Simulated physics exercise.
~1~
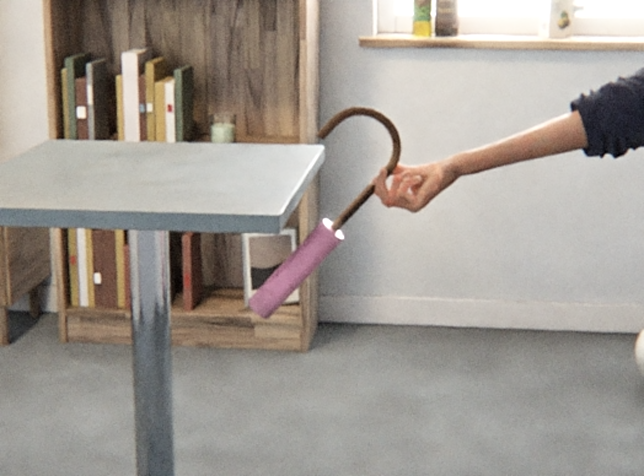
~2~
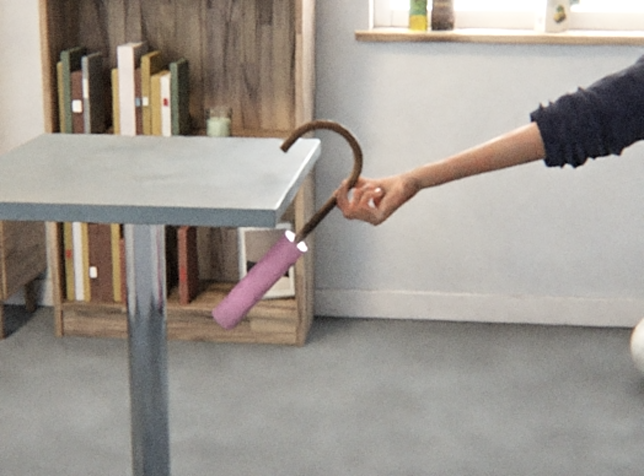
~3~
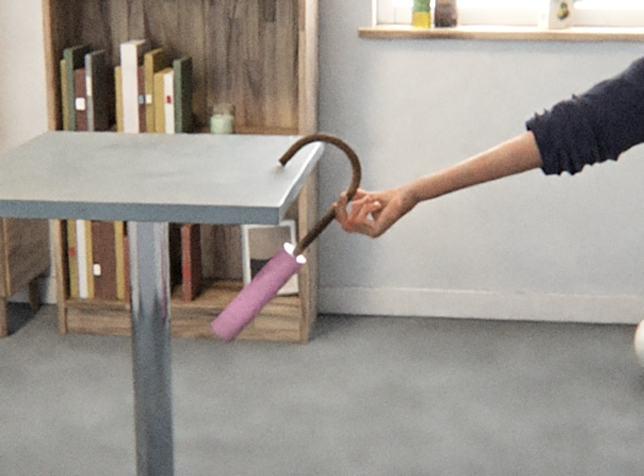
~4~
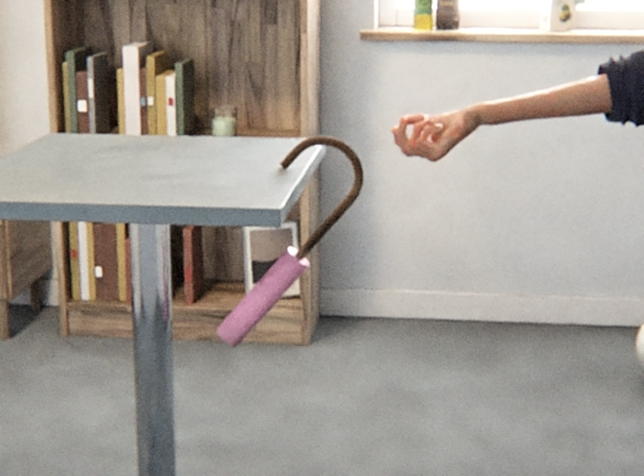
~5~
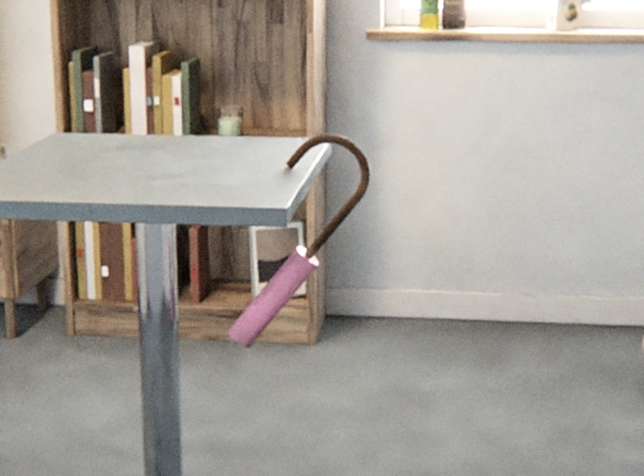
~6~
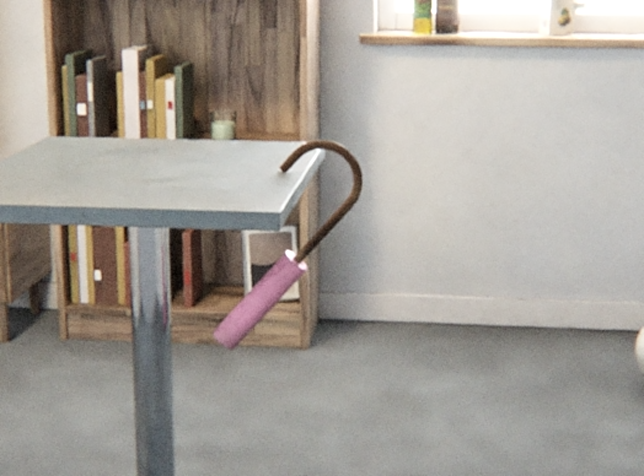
We see a hand bring a pink umbrella with a brown curved handle leftward to a gray table and hook the crook over its right edge. The hand lets go and withdraws to the right, and the umbrella stays hanging there at a slant.
